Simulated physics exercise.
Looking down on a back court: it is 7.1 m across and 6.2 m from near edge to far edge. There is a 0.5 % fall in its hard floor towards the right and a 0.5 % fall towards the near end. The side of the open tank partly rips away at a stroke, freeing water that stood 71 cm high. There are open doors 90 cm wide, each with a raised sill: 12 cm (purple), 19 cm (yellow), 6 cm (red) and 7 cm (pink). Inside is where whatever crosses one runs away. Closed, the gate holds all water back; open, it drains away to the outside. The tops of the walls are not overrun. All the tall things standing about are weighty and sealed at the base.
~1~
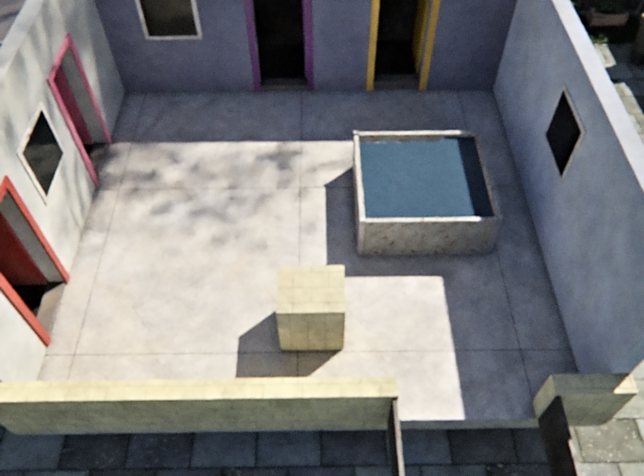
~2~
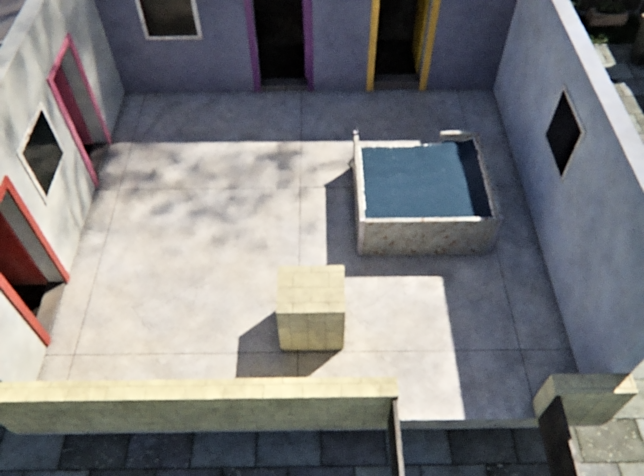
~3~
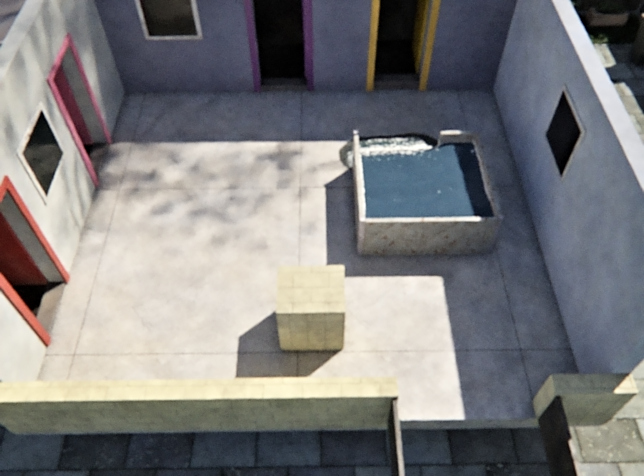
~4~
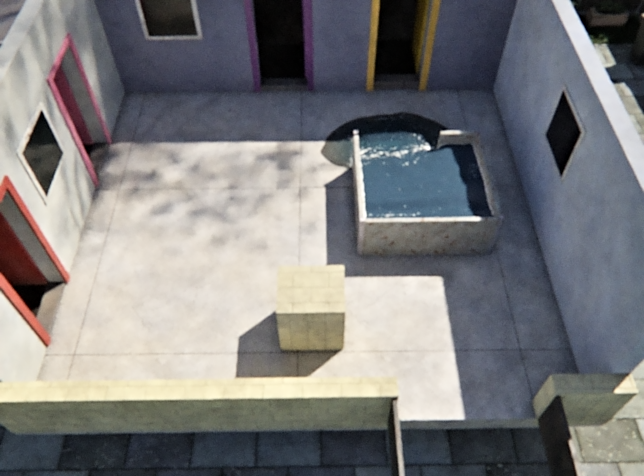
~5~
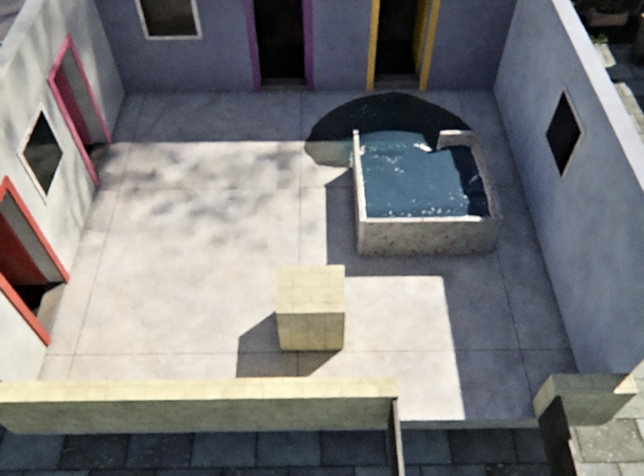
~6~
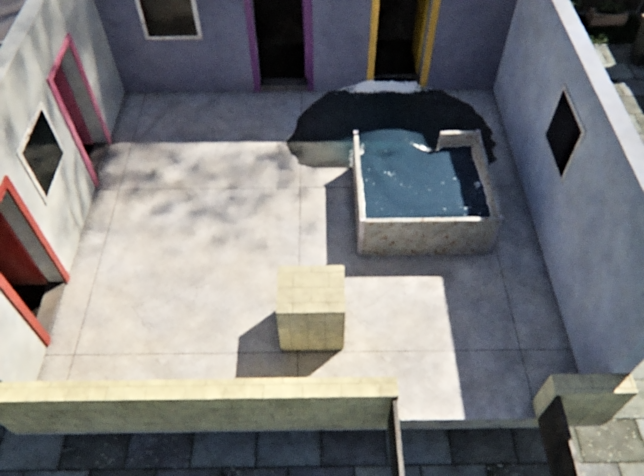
At the start, an open tank of still blue water stands whole in a walled court, near a pale block. Part of its far side breaks away, and water pours out through the gap, foaming. A dark wet patch then spreads across the floor behind the tank, towards the back wall and leftward.
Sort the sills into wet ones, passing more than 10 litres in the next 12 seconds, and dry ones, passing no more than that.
Purple door: Wet; yellow door: Wet; red door: Dry; pink door: Wet.
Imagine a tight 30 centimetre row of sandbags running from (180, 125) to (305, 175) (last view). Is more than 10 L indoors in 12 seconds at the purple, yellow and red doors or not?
Against the limit, the purple door goes beyond it, the yellow door goes beyond it and the red door stays within it.
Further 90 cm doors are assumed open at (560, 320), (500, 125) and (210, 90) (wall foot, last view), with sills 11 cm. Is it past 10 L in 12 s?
In turn: Short of it, beyond it, short of it.
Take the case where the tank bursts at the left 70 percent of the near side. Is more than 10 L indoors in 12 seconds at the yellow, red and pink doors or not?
So yellow ends up short of it, red past the limit, pink short of it.
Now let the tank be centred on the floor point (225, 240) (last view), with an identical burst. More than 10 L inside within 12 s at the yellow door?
In that case yellow comes out short of the limit.
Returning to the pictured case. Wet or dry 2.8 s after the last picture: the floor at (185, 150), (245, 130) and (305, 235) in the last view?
In turn: Wet, wet, still dry.
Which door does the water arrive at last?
That would be the red door.
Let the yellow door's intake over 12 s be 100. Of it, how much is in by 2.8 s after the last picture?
I'd put it at about 100 per cent by that point.
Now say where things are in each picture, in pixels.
The open tank at (423, 177) is whole and still, 71 cm deep, in the first frame.
The front is at a hidden place, 0.7 m from the gap on the open tank's far side; 0.3 m2 of floor is under water; 71 cm left at the back of the open tank, in the second frame.
Water pours out on the open tank's far side and has run 1.0 m, to a hidden place; typically 12 cm deep outside, 71 cm at the open tank's back, in the third frame.
The front is at (410, 116), 1.4 m from the gap on the open tank's far side; 2.4 m2 of floor is under water; 68 cm left at the back of the open tank, in the fourth frame.
The front is at (401, 96), 2.0 m from the gap on the open tank's far side; 4.1 m2 of floor is under water; 60 cm left at the back of the open tank, in the fifth frame.
Water pours out on the open tank's far side and has run 2.3 m, to (335, 92); typically 6 cm deep outside, 61 cm at the open tank's back, in the sixth frame.
Then, 0.7 s after the last picture water covers 20 % of the floor and is deepest (41 cm) near (369, 94); purple door 16 cm at the sill, 0 L in, yellow door 39 cm at the sill, 63 L in, red door not reached, pink door not reached.
Then, 1.5 s after the last picture water covers 25 % of the floor and is deepest (34 cm) near (491, 93); purple door 18 cm at the sill, 12 L in, yellow door 32 cm at the sill, 140 L in, red door not reached, pink door not reached.
Then, 2.8 s after the last picture water covers 40 % of the floor and is deepest (24 cm) near (491, 93); purple door 11 cm at the sill, 22 L in, yellow door 18 cm at the sill, 174 L in, red door not reached, pink door 12 cm at the sill, 1 L in.
Then, 6.3 s after the last picture water covers 75 % of the floor and is deepest (15 cm) near (582, 399); purple door 5 cm at the sill, 23 L in, yellow door 9 cm at the sill, 175 L in, red door 3 cm at the sill, 0 L in, pink door 8 cm at the sill, 24 L in.
Then, 11.3 s after the last picture water covers 95 % of the floor and is deepest (8 cm) near (215, 403); purple door 3 cm at the sill, 23 L in, yellow door 4 cm at the sill, 175 L in, red door 5 cm at the sill, 0 L in, pink door 3 cm at the sill, 26 L in.
